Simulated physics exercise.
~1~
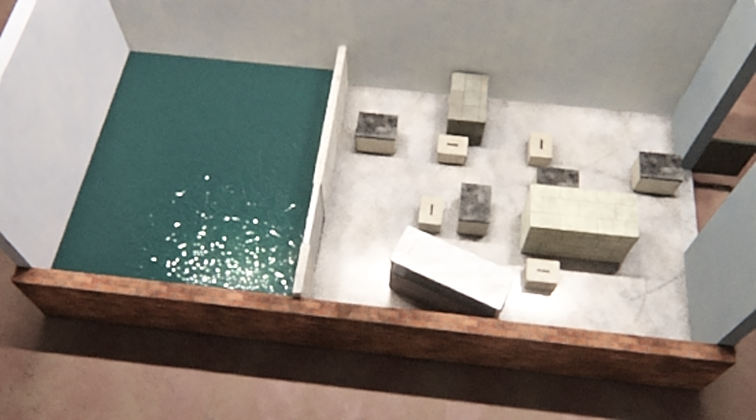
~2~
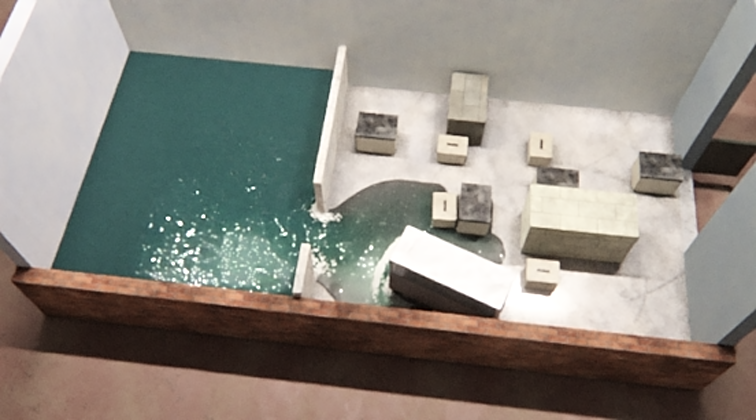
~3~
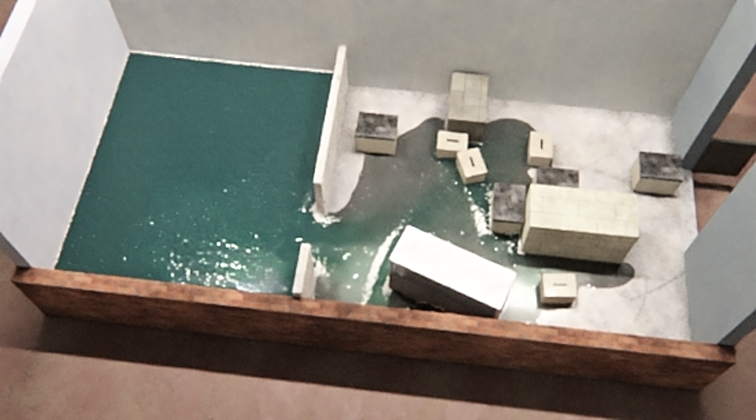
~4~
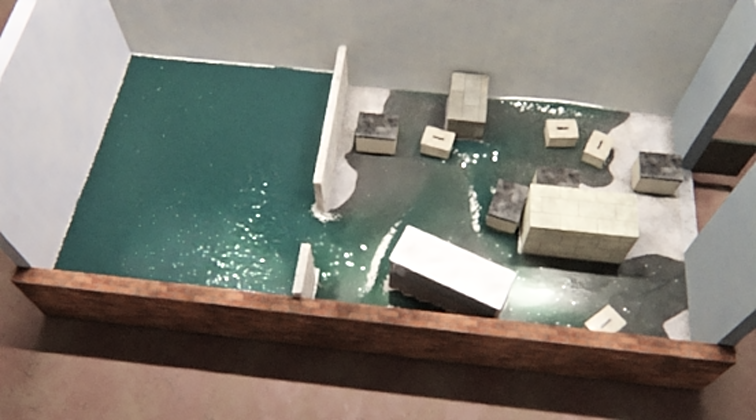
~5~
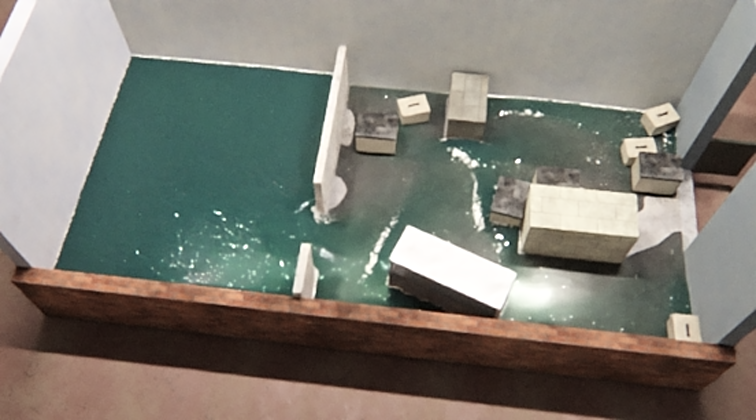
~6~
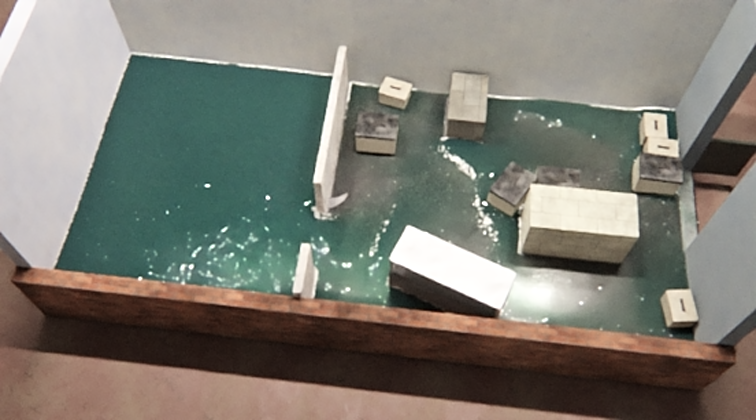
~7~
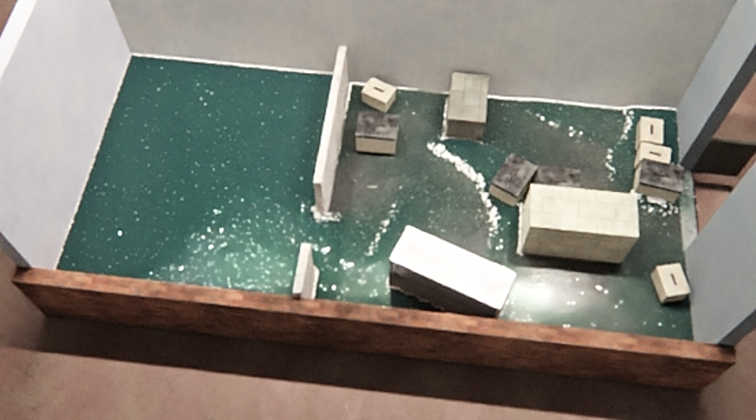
Green water burst through a gap in the partition and spread across the pale floor of the room on the right, carrying small cream boxes toward the far wall and right side, while the big blocks stayed put and water covered nearly everything.
